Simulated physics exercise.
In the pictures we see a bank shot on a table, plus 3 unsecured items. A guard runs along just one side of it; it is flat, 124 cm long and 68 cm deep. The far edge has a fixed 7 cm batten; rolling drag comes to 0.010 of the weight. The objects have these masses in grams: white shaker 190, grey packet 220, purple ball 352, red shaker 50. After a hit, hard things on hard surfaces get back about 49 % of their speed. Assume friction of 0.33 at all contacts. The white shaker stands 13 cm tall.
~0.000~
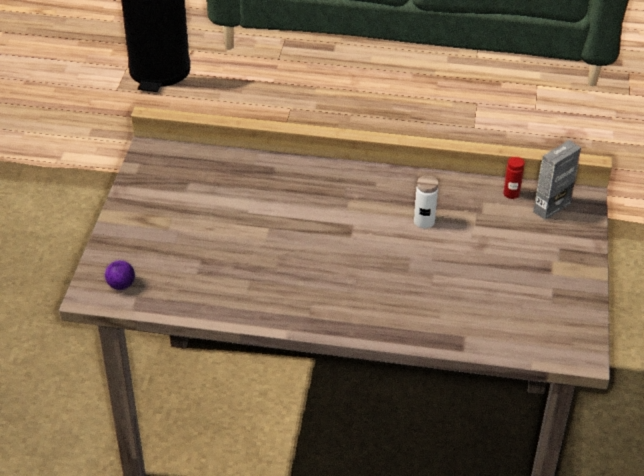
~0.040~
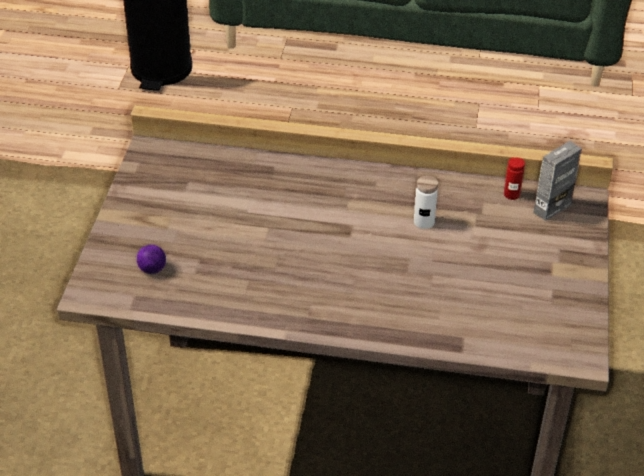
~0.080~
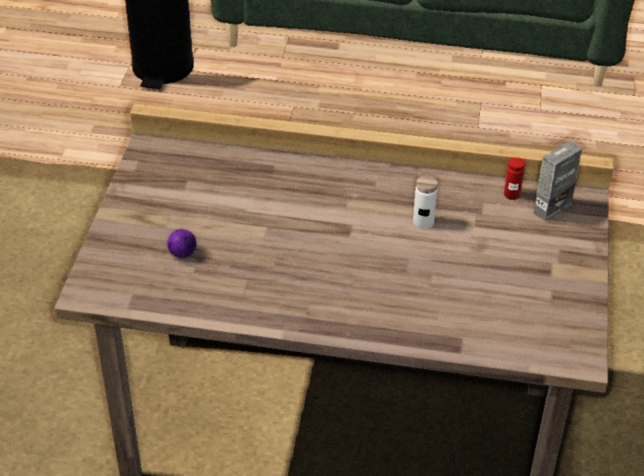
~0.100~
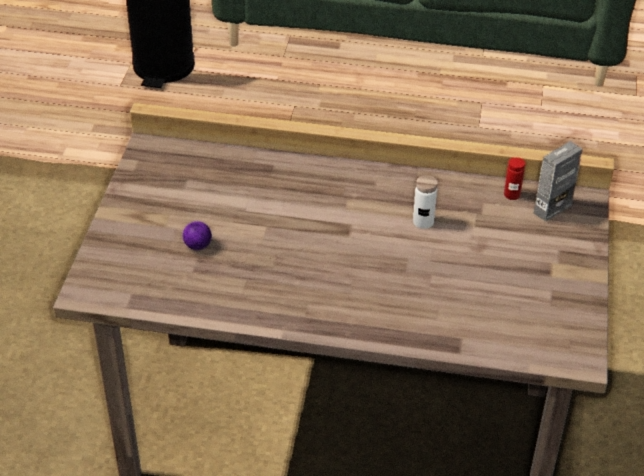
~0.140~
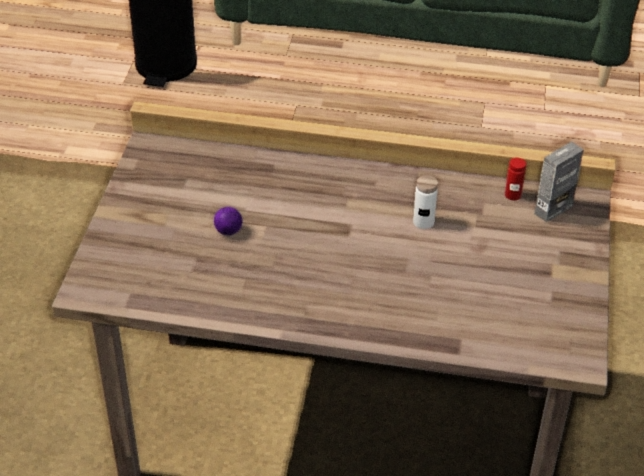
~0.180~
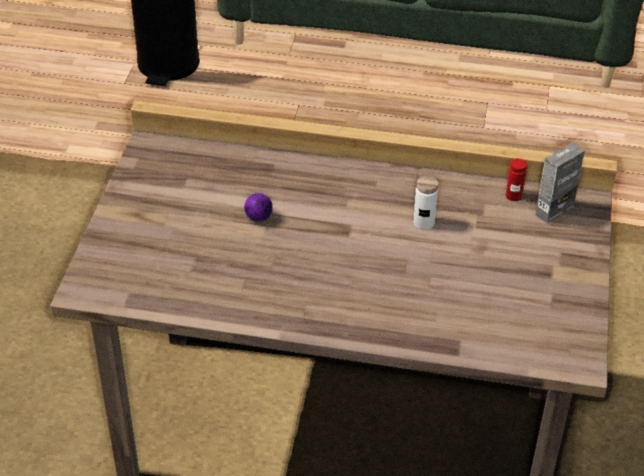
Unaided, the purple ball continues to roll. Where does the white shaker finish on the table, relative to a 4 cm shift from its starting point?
It finishes inside that mark.
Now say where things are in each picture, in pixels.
The first picture shows purple ball (120, 275); white shaker (426, 202).
The second picture shows purple ball (151, 260); grey packet (557, 181).
The third picture shows purple ball (182, 243); grey packet (558, 181).
The fourth picture shows purple ball (197, 236); grey packet (558, 182).
The fifth picture shows purple ball (228, 221); grey packet (559, 182).
The sixth picture shows purple ball (259, 208); white shaker (426, 203).
By 0.48 s, purple ball near (437, 189).
By 0.88 s, purple ball near (638, 255).
By 1.18 s, things are still on the move.
When it is over (1.4 s), all 3 within 4 cm of the start. End places, in pixels of the last picture, white shaker near (426, 203).
